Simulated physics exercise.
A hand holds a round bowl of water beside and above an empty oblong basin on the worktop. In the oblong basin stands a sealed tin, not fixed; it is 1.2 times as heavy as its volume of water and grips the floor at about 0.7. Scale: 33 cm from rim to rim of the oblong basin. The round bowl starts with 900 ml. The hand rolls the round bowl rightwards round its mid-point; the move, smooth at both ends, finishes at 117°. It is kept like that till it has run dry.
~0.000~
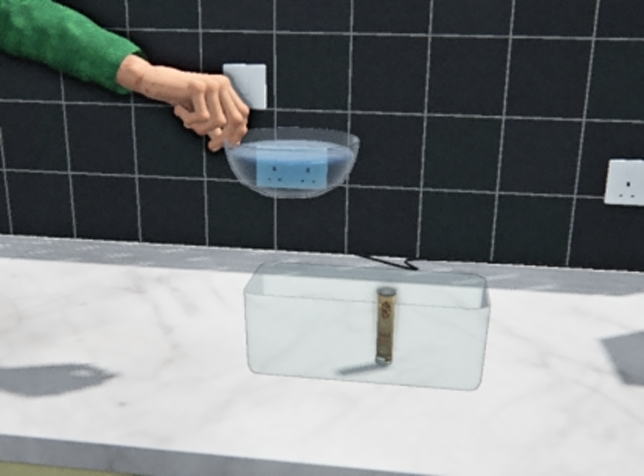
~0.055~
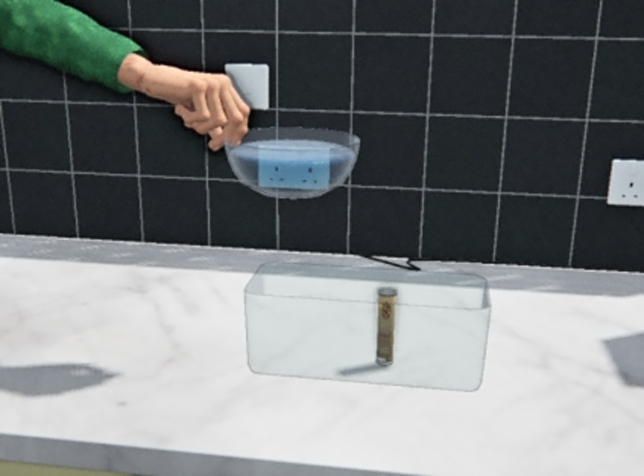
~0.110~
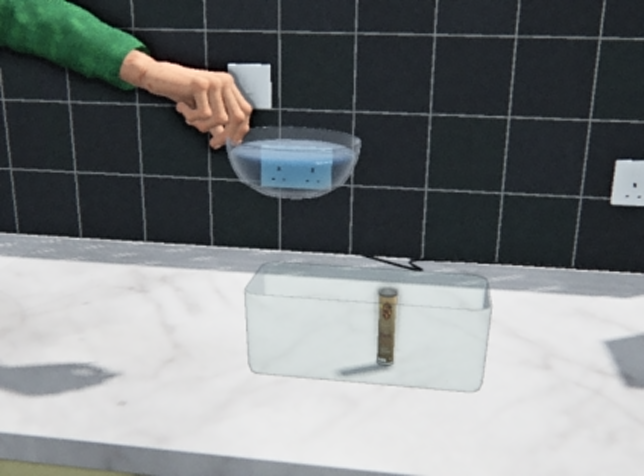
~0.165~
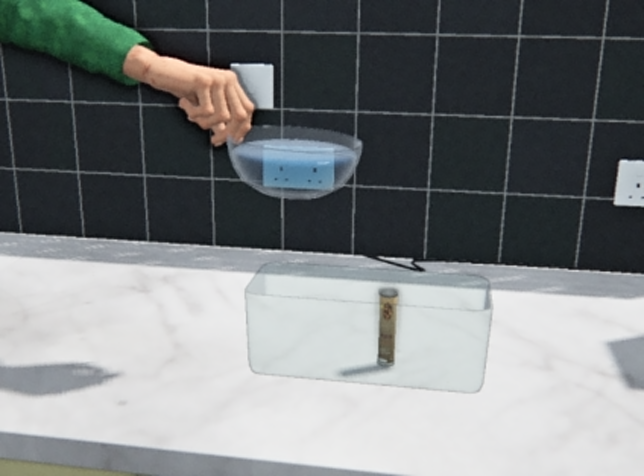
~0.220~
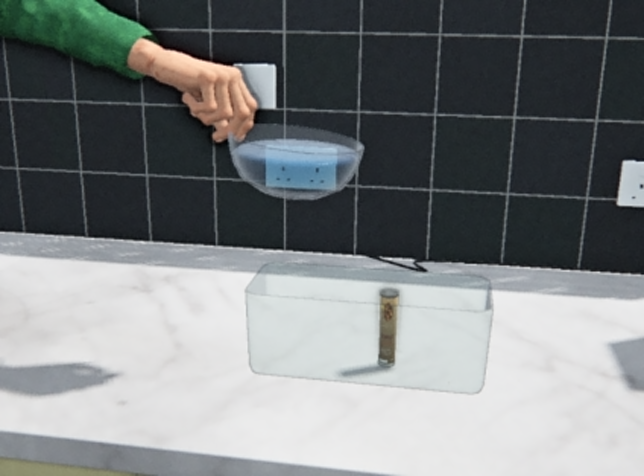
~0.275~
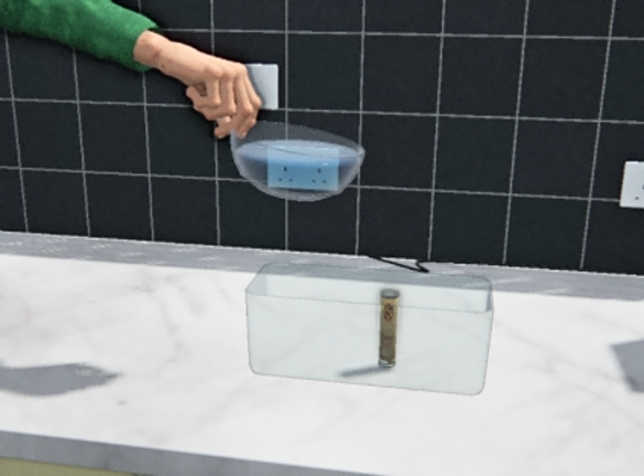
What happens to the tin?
The tin keeps standing.
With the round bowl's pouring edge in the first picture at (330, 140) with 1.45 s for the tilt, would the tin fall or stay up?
Then it topples.
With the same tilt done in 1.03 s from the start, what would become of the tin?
The tin keeps standing.
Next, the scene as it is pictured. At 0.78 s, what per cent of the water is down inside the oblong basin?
About 24 per cent.
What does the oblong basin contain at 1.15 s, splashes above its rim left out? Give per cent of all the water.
Some 94 per cent.
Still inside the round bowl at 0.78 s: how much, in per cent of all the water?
Some 36 per cent.
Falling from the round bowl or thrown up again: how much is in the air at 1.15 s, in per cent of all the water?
About 4 per cent.
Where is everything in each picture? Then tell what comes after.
It leans 0°; its right rim is at (357, 142); the water meets the walls at (232, 148) and (355, 153); the oblong basin's rim runs from (253, 278) to (487, 293); the tin's top is at (387, 294), in the first frame.
It leans 0°; its right rim is at (358, 143); the water meets the walls at (234, 147) and (355, 153), in the second frame.
It leans 2°; its right rim is at (359, 144); the water meets the walls at (234, 147) and (356, 154), in the third frame.
It leans 4°; its right rim is at (361, 147); the water meets the walls at (236, 146) and (357, 155), in the fourth frame.
It leans 7°; its right rim is at (362, 150); the water meets the walls at (237, 147) and (359, 155), in the fifth frame.
It leans 10°; its right rim is at (363, 155); the water meets the walls at (239, 146) and (361, 156), in the sixth frame.
Then, 0.78 s in, the tilt is 65° and 37 per cent is still to pour; the tin stands where it began.
Then, 1.15 s in, the tilt is 105° and 0 per cent is still to pour; the tin stands where it began.
Then, 1.53 s in, the tilt is 117° and 0 per cent is still to pour; the tin stands where it began.
Then, 1.95 s in, the tilt is 117° and 0 per cent is still to pour; the tin stands where it began.
Finally, the tin stands where it began.
